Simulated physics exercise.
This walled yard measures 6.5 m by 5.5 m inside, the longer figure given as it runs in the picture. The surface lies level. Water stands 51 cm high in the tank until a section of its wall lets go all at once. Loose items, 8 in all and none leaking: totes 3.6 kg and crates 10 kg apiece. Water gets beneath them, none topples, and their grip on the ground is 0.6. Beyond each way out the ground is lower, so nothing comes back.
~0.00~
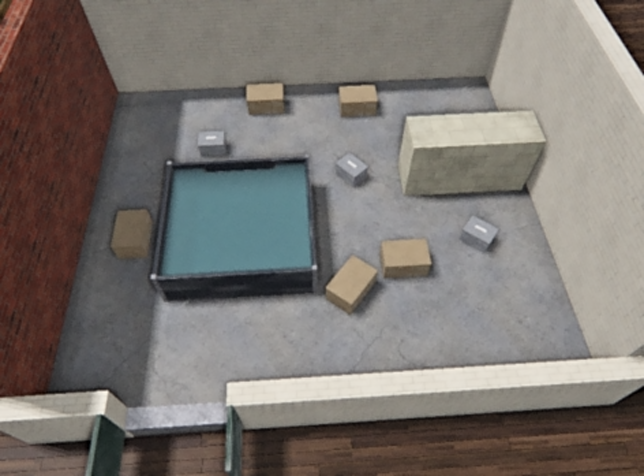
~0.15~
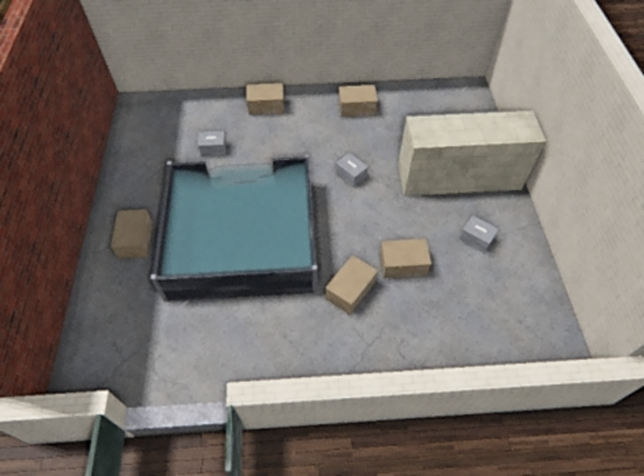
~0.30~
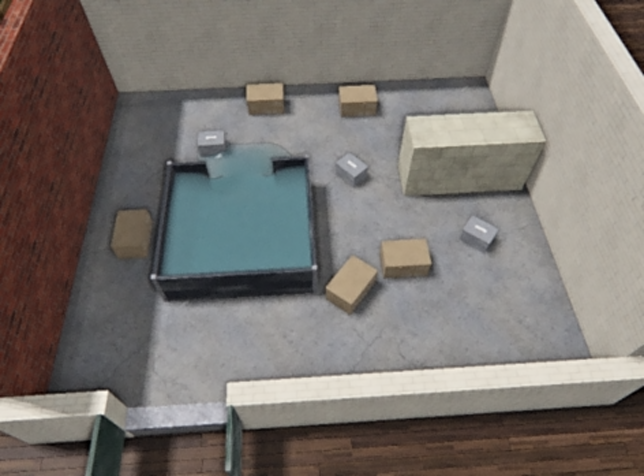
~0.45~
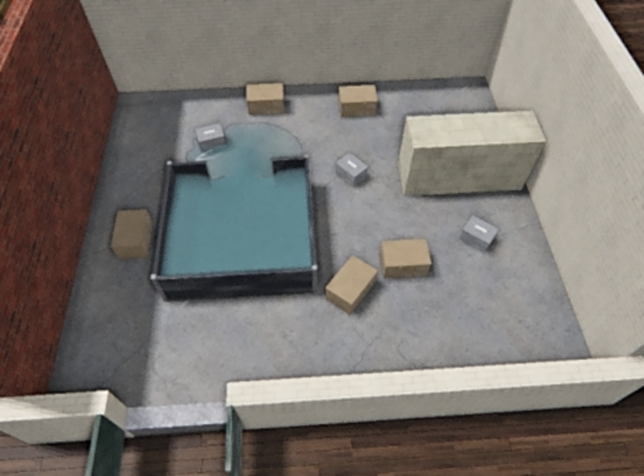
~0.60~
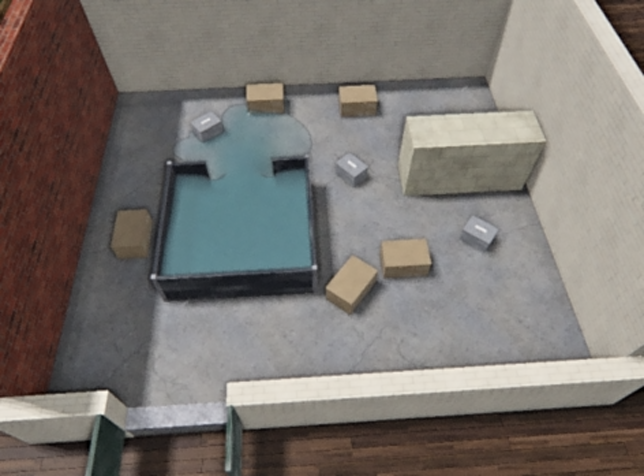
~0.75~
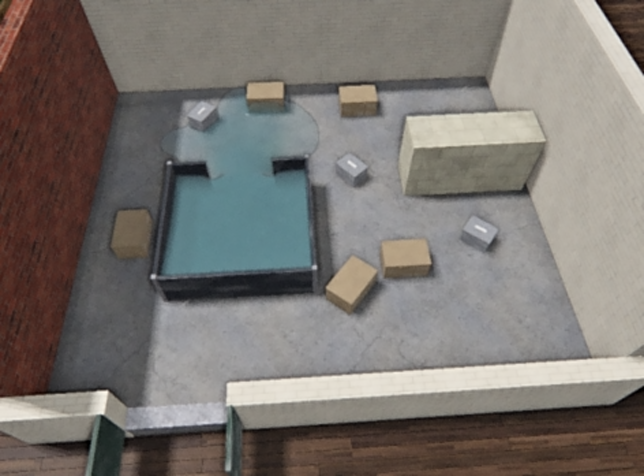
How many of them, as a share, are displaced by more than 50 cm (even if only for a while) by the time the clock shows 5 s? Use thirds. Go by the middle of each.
That comes to from one to two thirds.
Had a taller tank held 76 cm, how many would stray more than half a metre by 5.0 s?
Then 4.
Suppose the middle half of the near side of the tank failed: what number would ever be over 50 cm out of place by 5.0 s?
Then 0.
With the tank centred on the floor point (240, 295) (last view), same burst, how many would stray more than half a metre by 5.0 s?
In that case 3 of them.
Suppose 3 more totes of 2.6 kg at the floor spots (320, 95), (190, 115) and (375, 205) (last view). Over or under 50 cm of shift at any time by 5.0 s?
In turn: More, past it, under.
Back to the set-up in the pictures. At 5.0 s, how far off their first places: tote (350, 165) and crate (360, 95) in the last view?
In turn: 0 cm, 150 cm.
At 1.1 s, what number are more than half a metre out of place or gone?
By then 1.
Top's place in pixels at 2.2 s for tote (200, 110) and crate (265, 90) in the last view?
Near (116, 92) and (294, 69).
After 1.1 s 1 of 8 are over 50 cm from their spots; 0 afloat.
After 2.2 s 2 of 8 are over 50 cm from their spots; 2 afloat.
After 3.5 s 3 of 8 are over 50 cm from their spots; 2 afloat.
After 5.0 s 4 of 8 are over 50 cm from their spots, and 4 have been at some point; 3 afloat.
